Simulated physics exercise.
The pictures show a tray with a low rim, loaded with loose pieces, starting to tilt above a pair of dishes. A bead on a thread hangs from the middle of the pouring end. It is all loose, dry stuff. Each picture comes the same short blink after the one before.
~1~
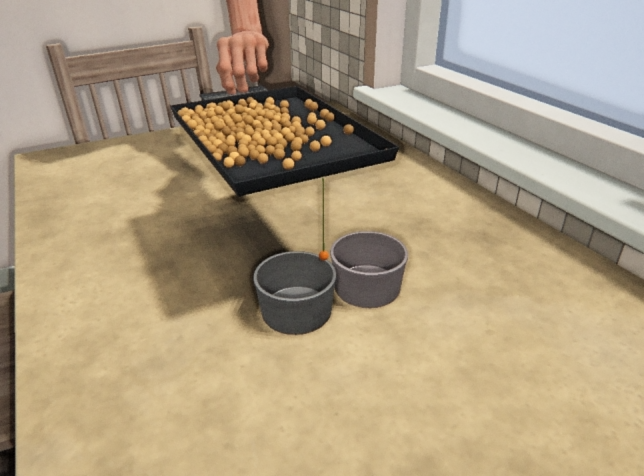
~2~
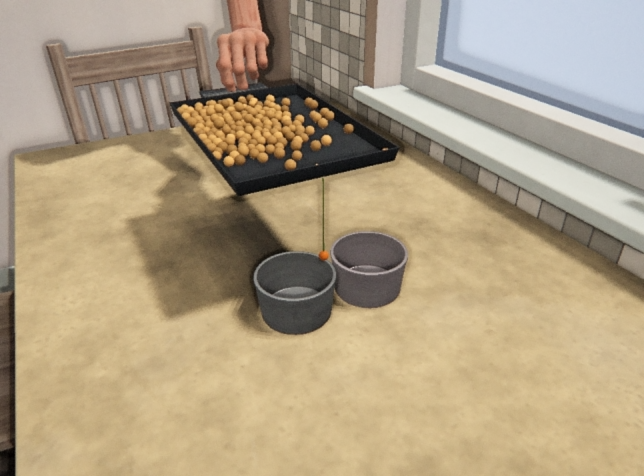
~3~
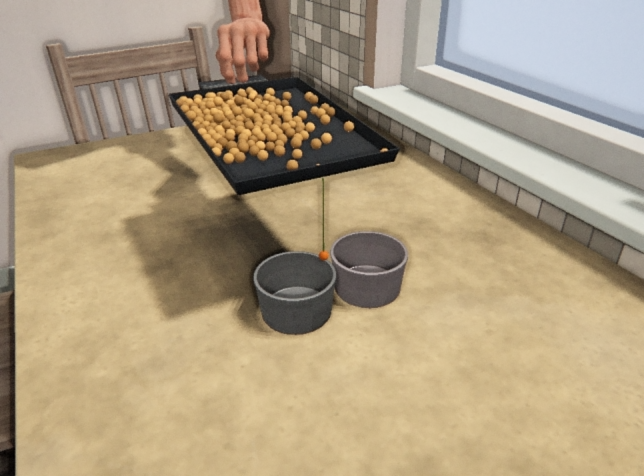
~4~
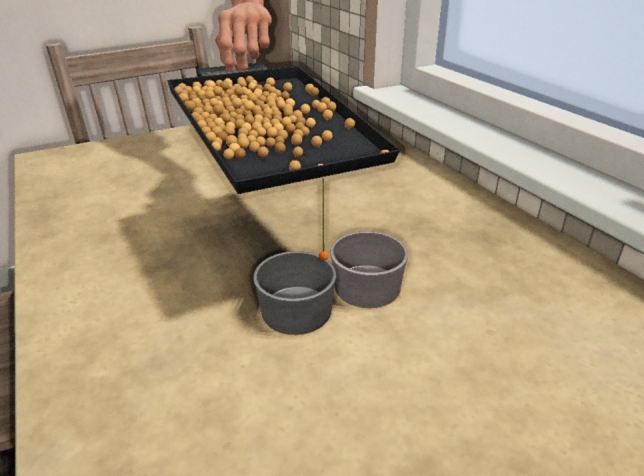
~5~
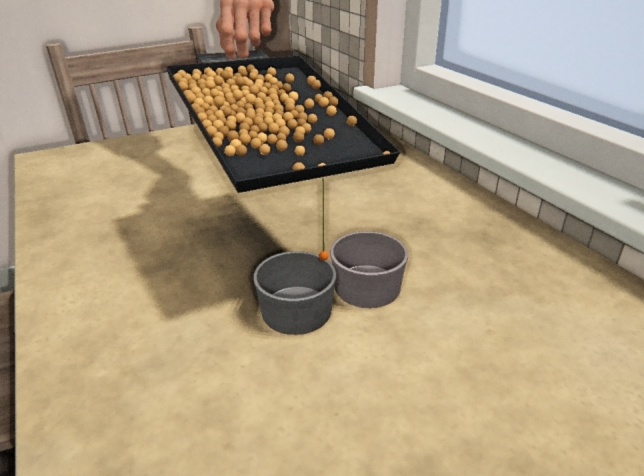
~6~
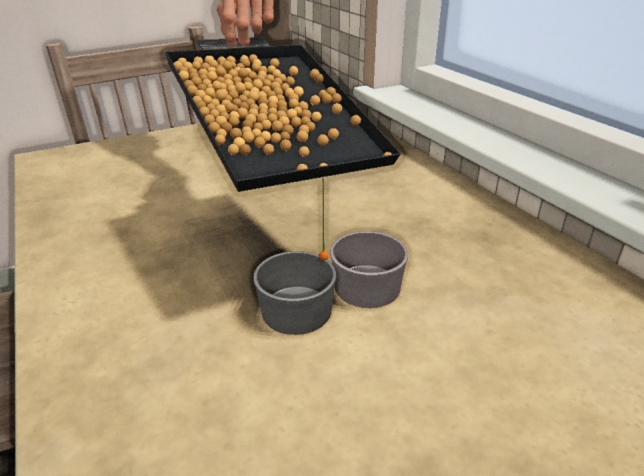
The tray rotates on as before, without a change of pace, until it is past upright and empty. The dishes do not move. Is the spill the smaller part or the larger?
Caught overall: Less than half.
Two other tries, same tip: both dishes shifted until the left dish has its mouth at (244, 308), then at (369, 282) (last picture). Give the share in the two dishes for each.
About 30 and 70 per cent.
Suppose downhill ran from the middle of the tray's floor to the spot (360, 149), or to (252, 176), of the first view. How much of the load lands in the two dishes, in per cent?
The first gives 70 %, the second 20 %.
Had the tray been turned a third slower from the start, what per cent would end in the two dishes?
Roughly 20 in a hundred.
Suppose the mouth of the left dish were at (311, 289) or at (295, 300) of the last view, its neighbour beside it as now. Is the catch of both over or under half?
The first try: The larger part. The second: Most of it.
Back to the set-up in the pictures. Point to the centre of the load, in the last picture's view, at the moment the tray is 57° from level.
At about (336, 146).
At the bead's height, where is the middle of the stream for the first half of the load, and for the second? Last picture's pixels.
The first part at (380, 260); the rest at (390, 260).
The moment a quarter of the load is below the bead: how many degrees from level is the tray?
Around 80° of tilt.
Shortly afterwards, tray tipped steeply; the bulk on the tray; only a few in the right dish; a little outside both; a little in the air.
Next, tray tipped right over; near a quarter on the tray; a little in the right dish; near two thirds outside both; a little in the air.
Some moments later, tray tipped past a quarter turn; near a quarter in the right dish; the bulk outside both.
In the end, tray tipped past a quarter turn; none at all in the left dish; near a quarter in the right dish; the bulk outside both.
